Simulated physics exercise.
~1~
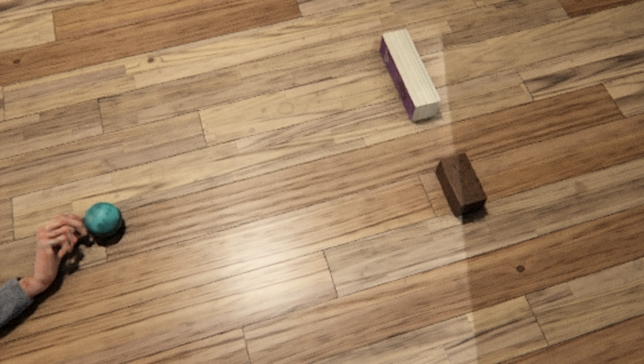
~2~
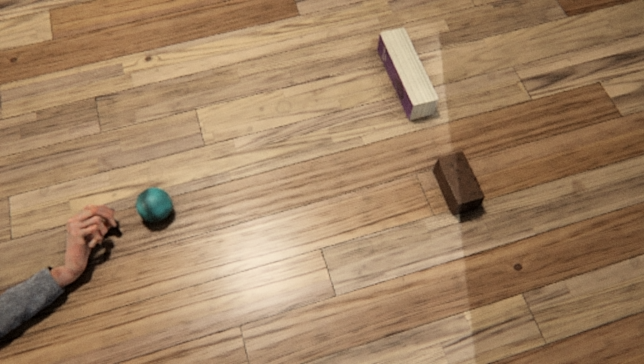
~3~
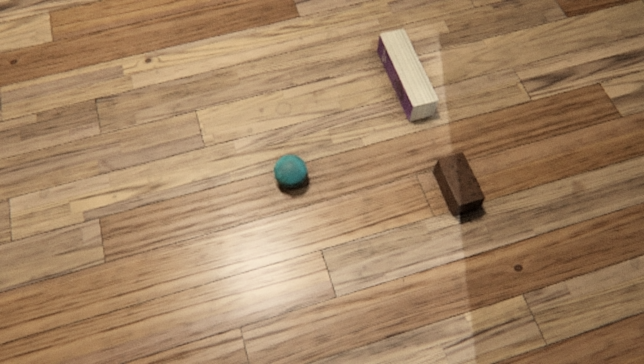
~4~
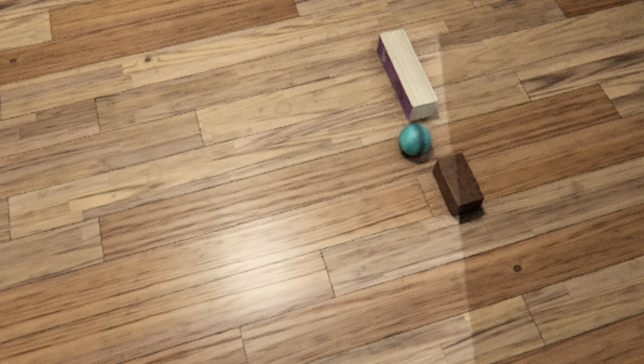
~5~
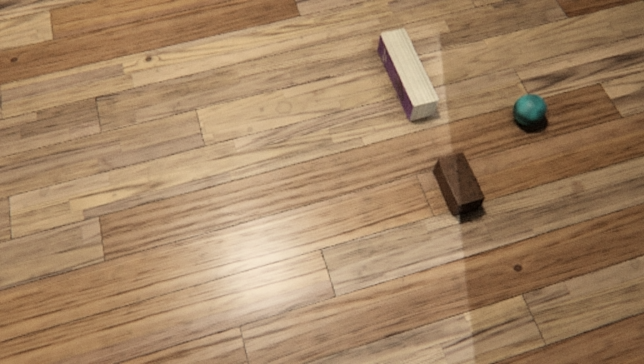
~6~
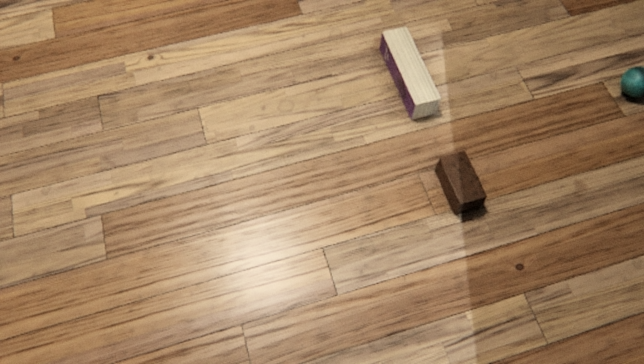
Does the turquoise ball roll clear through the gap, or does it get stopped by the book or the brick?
The turquoise ball rolls clear through the gap between the book and the brown brick and keeps moving right.
